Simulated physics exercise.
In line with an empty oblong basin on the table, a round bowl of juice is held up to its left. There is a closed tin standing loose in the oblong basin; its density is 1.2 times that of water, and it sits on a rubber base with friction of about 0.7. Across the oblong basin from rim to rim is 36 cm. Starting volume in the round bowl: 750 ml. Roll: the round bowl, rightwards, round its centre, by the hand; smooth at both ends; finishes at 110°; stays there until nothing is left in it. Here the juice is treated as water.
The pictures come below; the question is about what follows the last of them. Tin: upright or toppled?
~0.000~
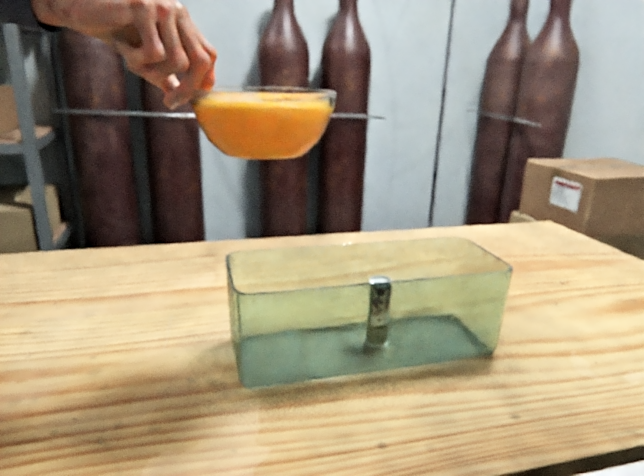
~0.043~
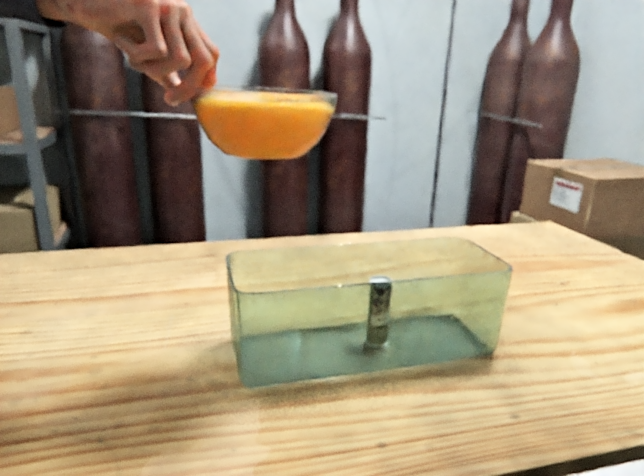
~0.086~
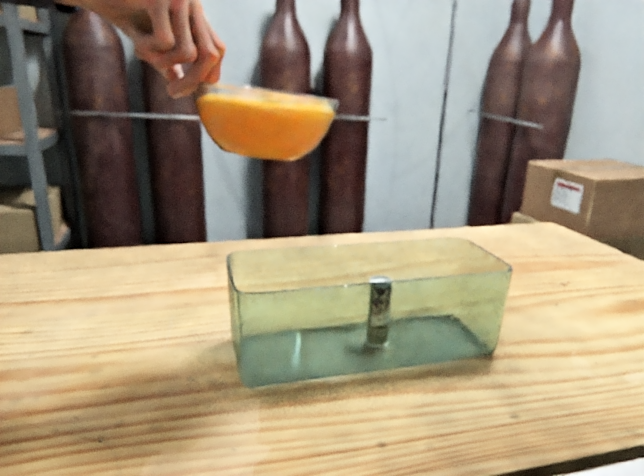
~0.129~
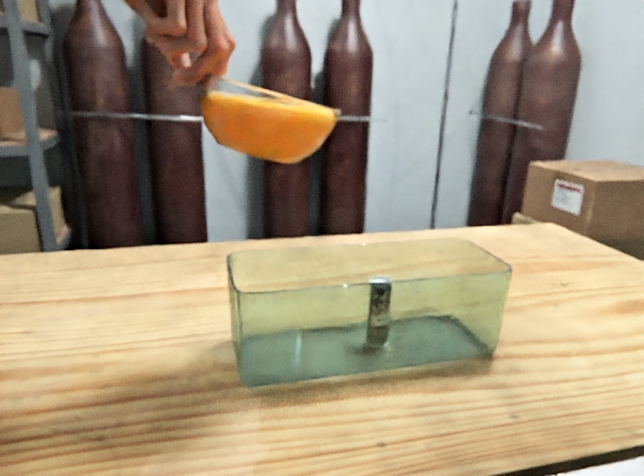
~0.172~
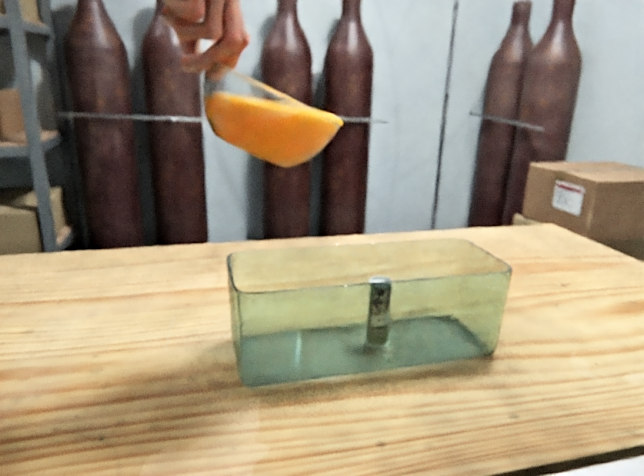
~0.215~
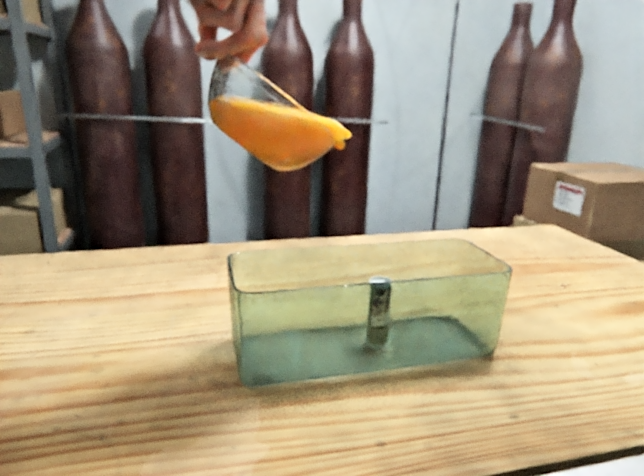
Most likely it will capsize.
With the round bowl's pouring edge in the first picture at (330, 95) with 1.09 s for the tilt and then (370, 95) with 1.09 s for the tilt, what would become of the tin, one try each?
Run one: It does not tip. Run two: It does not tip.
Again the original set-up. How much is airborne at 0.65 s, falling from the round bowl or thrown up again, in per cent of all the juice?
Near 2 per cent, I'd say.
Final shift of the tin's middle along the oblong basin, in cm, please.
The middle of the tin ends some 8.0 cm along the basin.
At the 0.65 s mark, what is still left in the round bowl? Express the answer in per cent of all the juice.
Roughly 0 per cent.
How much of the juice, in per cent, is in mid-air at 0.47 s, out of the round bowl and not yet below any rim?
Near 52 per cent at that moment.
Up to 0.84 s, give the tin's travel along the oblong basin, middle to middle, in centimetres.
Near 8 cm of travel.
By 0.47 s the tilt is 104° and 5 per cent is still to pour; the tin stands where it began.
By 0.65 s the tilt is 110° and 0 per cent is still to pour; the tin leans 15°.
By 0.84 s the tilt is 110° and 0 per cent is still to pour; the tin lies on its side.
By 1.05 s the tilt is 110° and 0 per cent is still to pour; the tin lies on its side.
At rest the tin lies on its side.
